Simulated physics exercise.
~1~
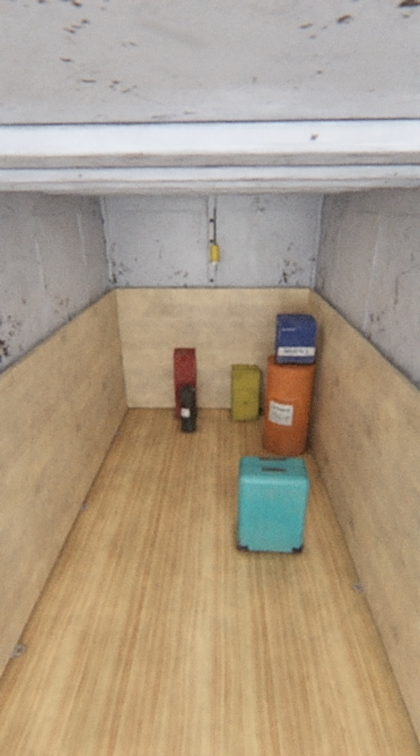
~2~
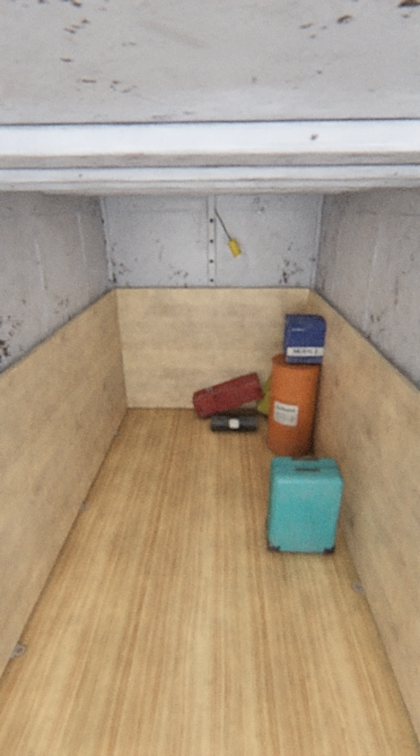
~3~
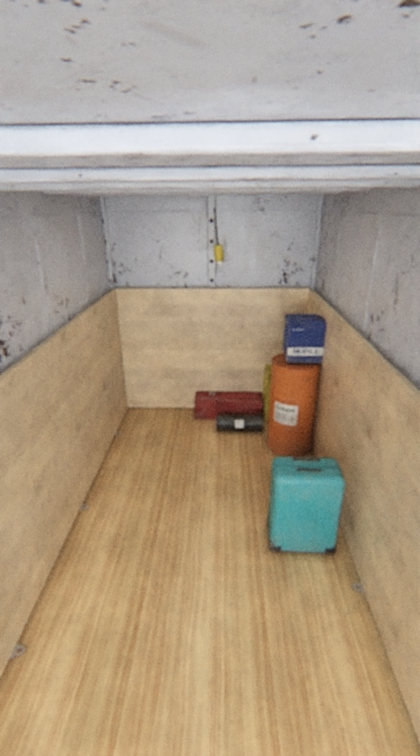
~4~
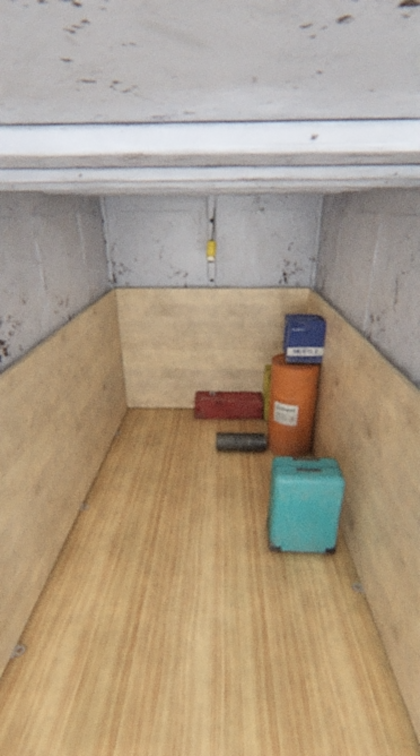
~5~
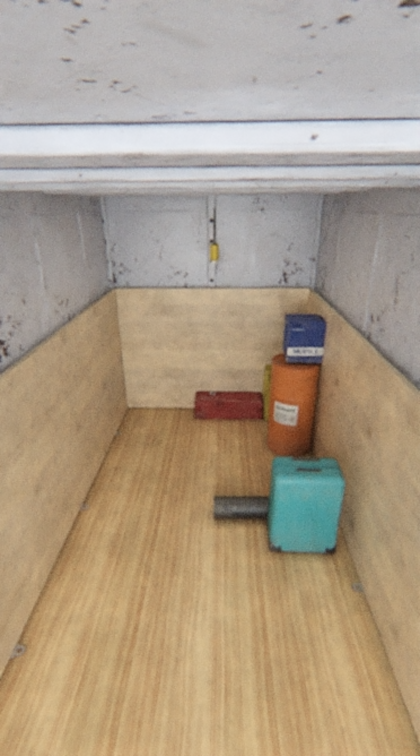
In the back of a moving van, a turquoise case slid right while a red box and a black canister toppled over, and the canister then rolled toward the front of the view, ending on its side beside the upright case.
